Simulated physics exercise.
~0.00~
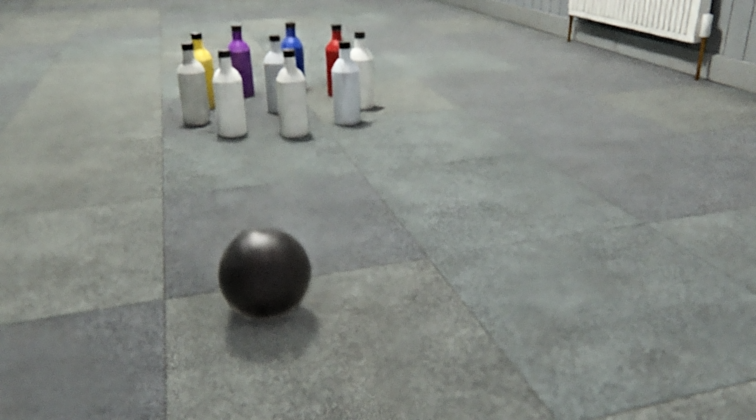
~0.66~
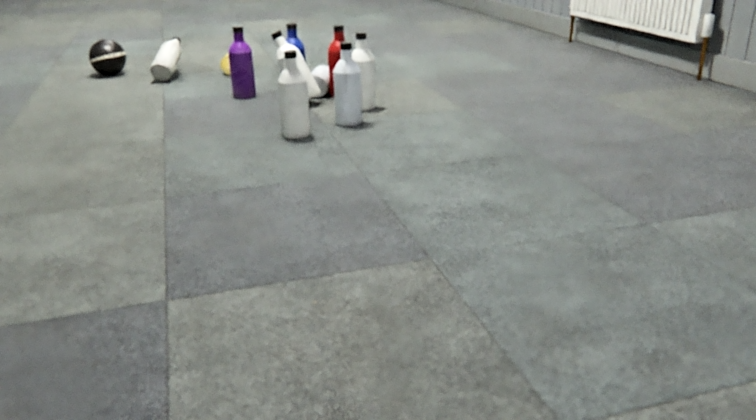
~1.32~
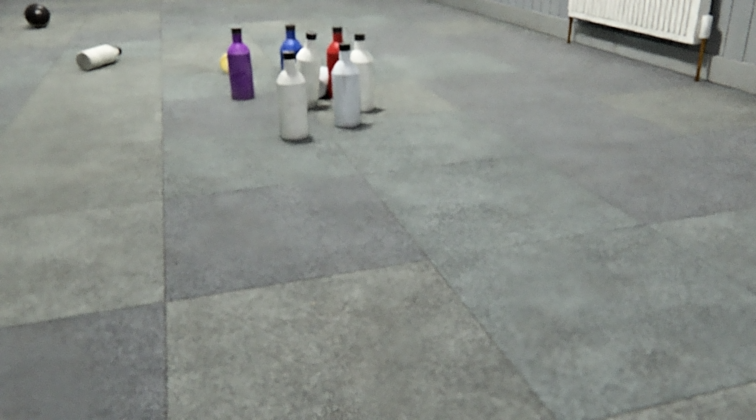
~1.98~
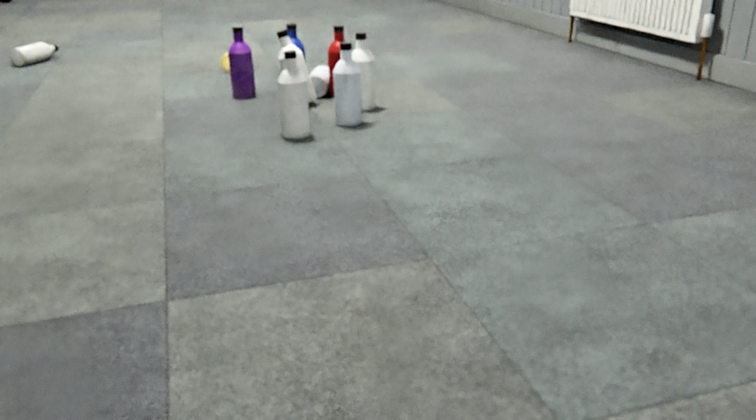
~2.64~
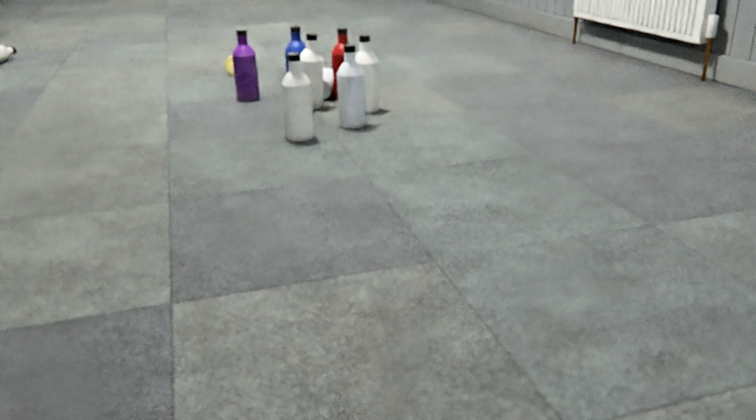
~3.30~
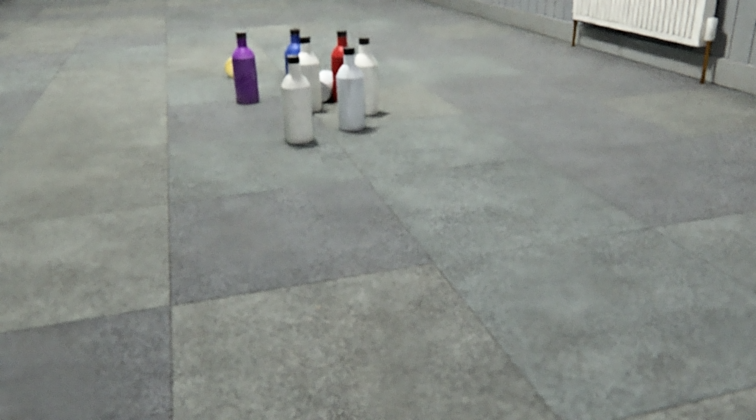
Black ball rolling into capped bottles on a grey tiled floor, toppling a few including the yellow, and leaving view at left.
